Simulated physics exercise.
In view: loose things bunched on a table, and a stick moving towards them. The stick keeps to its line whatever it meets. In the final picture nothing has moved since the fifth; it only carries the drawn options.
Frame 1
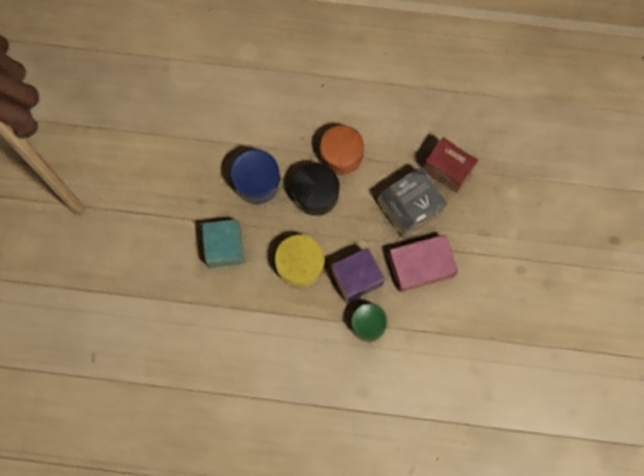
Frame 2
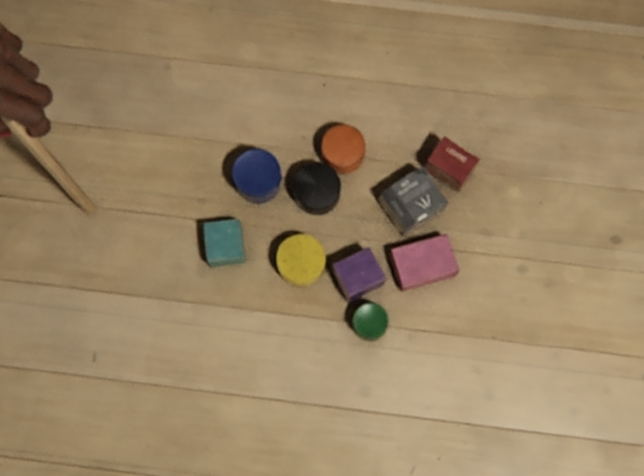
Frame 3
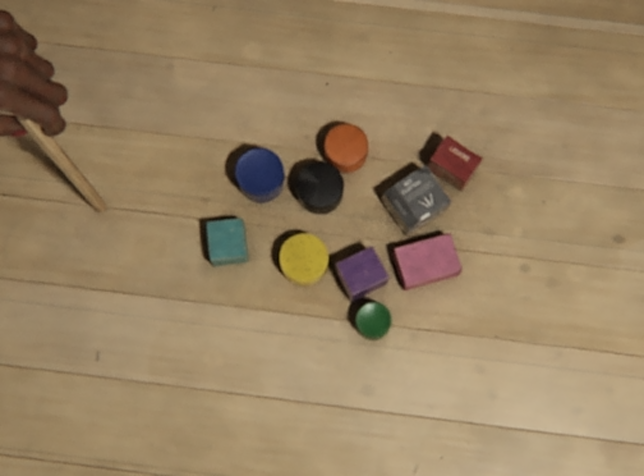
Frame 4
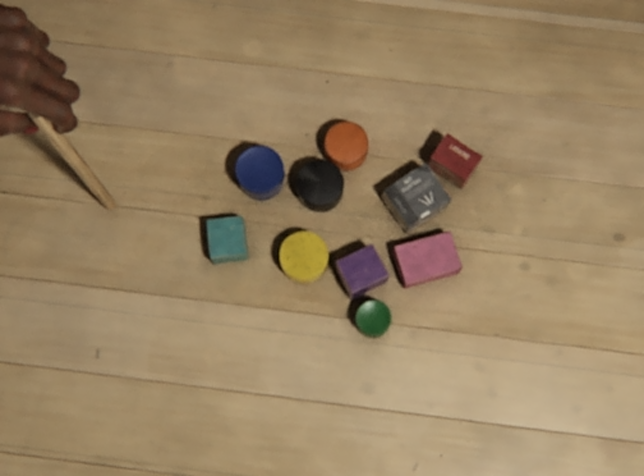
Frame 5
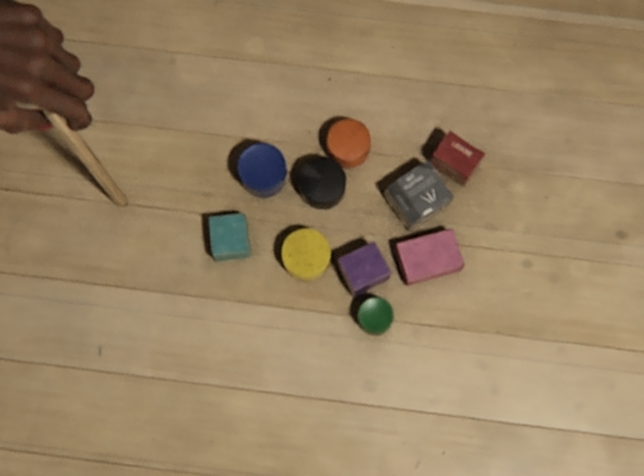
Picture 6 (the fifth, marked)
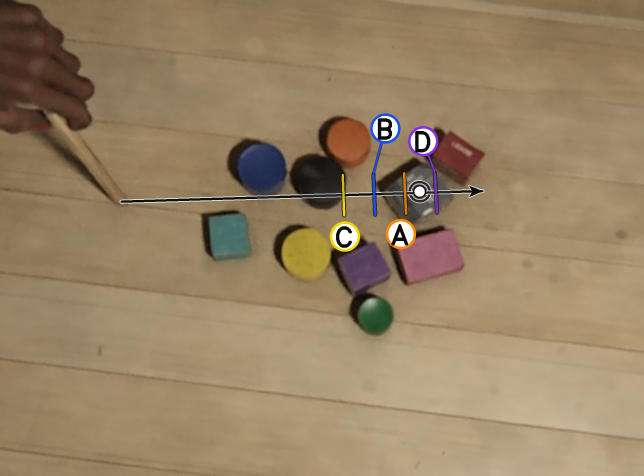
A hand holding a wooden stick moves slowly right toward colourful tins and blocks lying still.
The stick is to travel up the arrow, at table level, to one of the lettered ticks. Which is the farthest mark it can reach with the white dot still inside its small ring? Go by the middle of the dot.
All is well up to B.
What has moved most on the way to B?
It is the black tin.
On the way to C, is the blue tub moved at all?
Yes.
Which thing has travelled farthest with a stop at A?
The black tin has gone farthest.
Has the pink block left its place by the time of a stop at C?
No.
On the marked copy, A at (405, 194); B at (375, 194); C at (343, 195); D at (436, 192); the arrow from (121, 202) to (482, 191); the white dot at (419, 192).
With B. Early on, foot of the stick (213, 199).
Further on, foot of the stick (304, 197); blue tub (271, 164); black tin (332, 181).
At the end, foot of the stick (375, 195); black tin (381, 163); orange tin (359, 125); the dot is still in its ring.
As for the rest, A shifts the dotted thing to (435, 203); C keeps the dot in but is short; D shifts the dotted thing to (453, 213).
